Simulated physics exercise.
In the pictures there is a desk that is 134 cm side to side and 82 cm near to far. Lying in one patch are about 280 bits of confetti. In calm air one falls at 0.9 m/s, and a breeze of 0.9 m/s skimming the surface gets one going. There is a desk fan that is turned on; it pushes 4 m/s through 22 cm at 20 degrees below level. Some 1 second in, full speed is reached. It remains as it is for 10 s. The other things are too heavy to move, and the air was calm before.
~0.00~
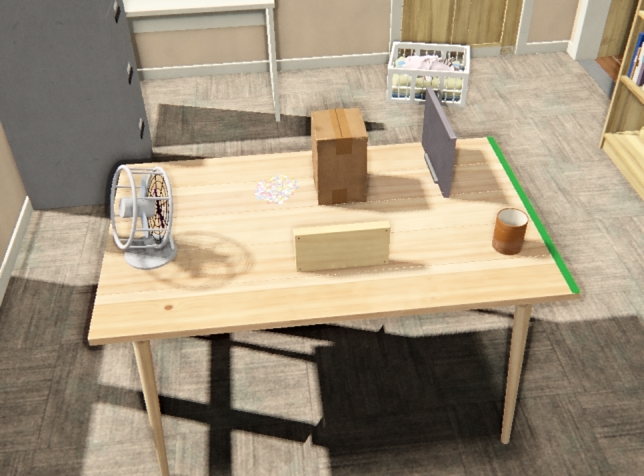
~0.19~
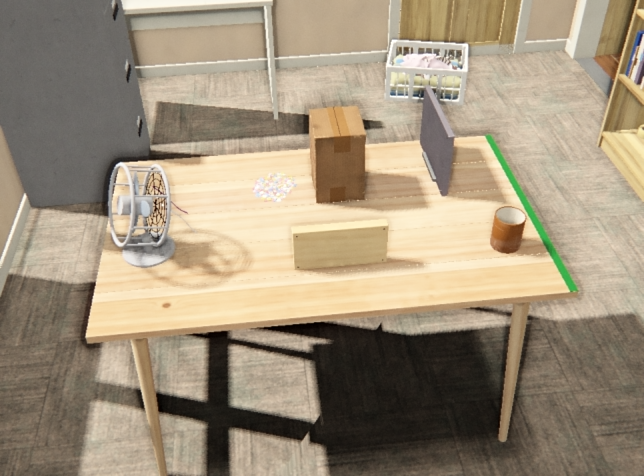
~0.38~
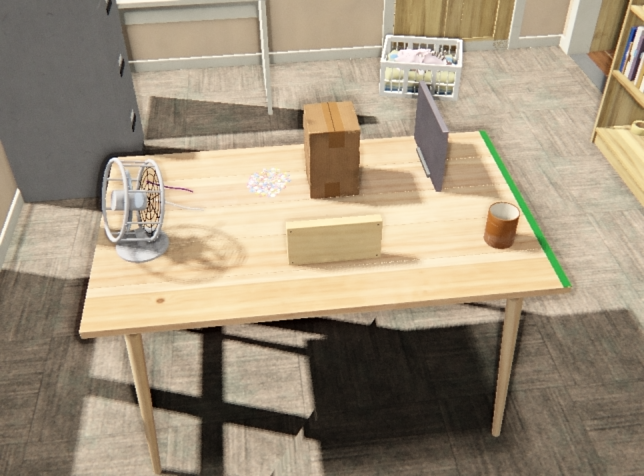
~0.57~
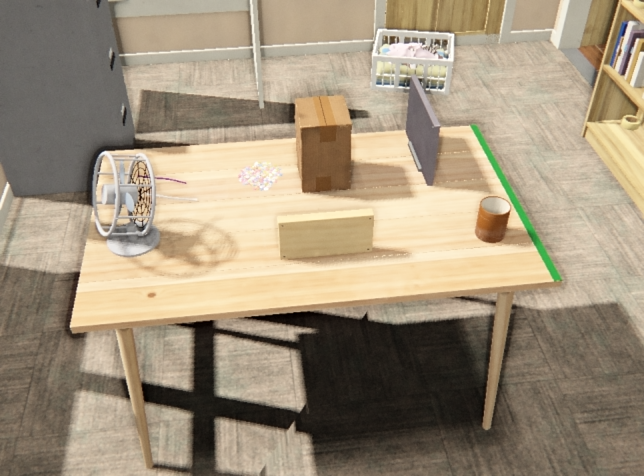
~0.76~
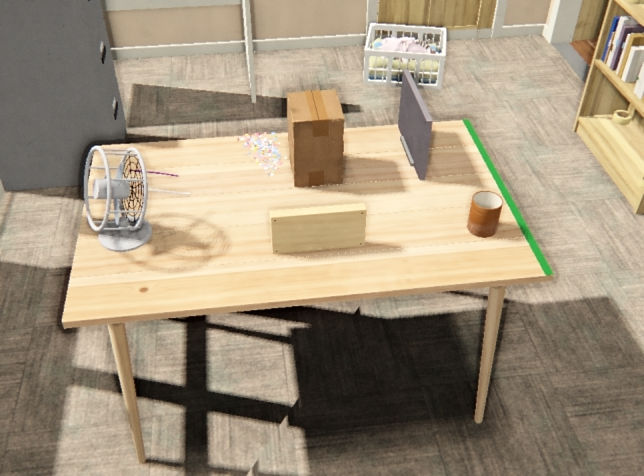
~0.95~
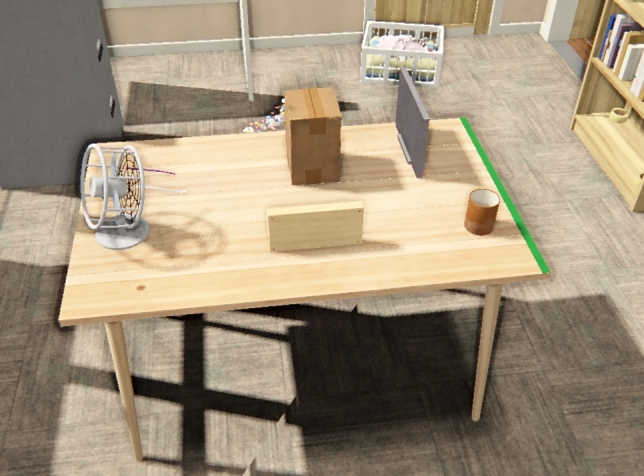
A pale wooden desk with a green right edge stands on a grey carpeted floor in a sunlit room, seen from above its near side. A silvery fan sits at the left, with pale confetti, a brown box, a light wooden board, a dark upright panel and a brown cup to its right. The view drifts slightly as the confetti lies still, then stirs and sweeps away across the far edge.
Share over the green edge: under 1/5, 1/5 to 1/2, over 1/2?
The share beyond that edge will come out smaller than a fifth.
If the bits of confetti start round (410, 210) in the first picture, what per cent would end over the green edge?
60 %.
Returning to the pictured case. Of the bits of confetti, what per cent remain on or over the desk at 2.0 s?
That works out to roughly 0 % remaining.
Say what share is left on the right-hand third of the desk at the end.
0 %.
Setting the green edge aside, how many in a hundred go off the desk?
My best guess is roughly 100 %.
After 2.0 s the count stands so, 0 % are over the green edge.
After 3.2 s the count stands so, 0 % are over the green edge.
After 5.5 s the count stands so, 0 % are over the green edge.
After 10.0 s, at the end, 0 % are over the green edge.
